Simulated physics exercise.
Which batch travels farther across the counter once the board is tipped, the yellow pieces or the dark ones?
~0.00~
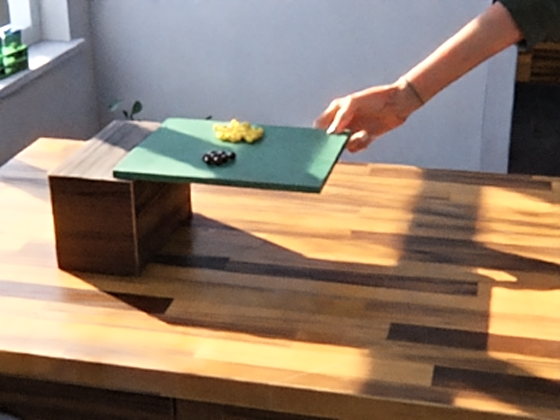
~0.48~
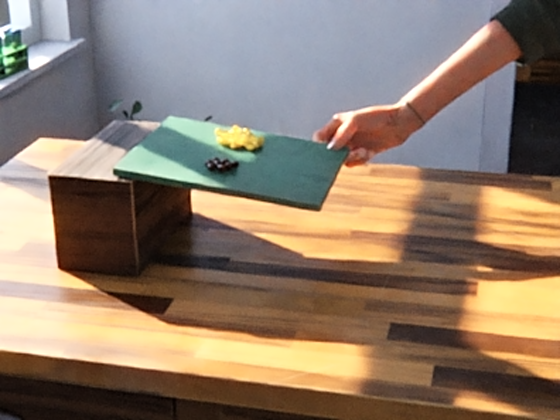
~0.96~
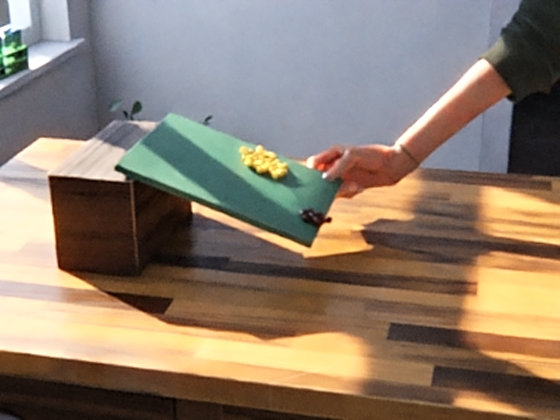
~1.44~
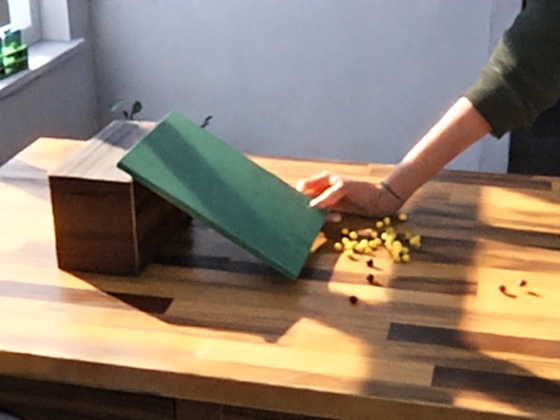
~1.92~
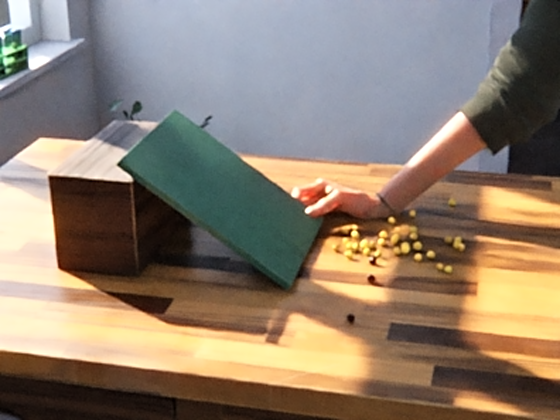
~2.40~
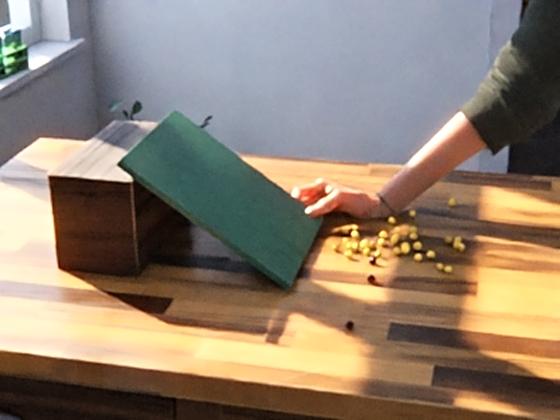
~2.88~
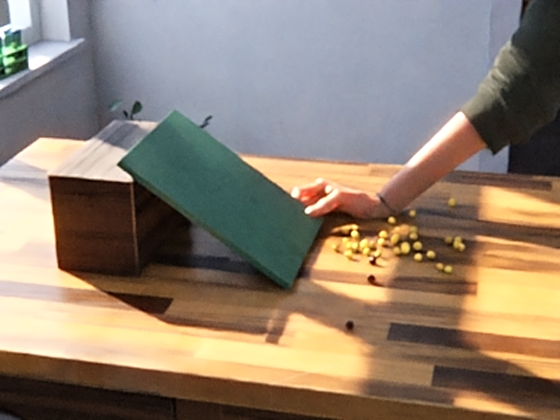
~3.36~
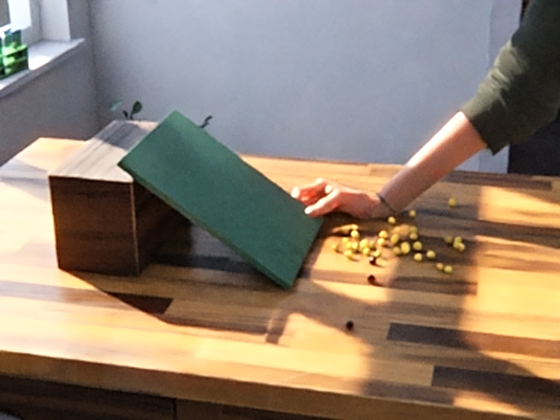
The dark pieces from the front of the board travel farther. Most of them shoot away to the right and out of sight, while the yellow ones mostly stay near the board's lower edge.
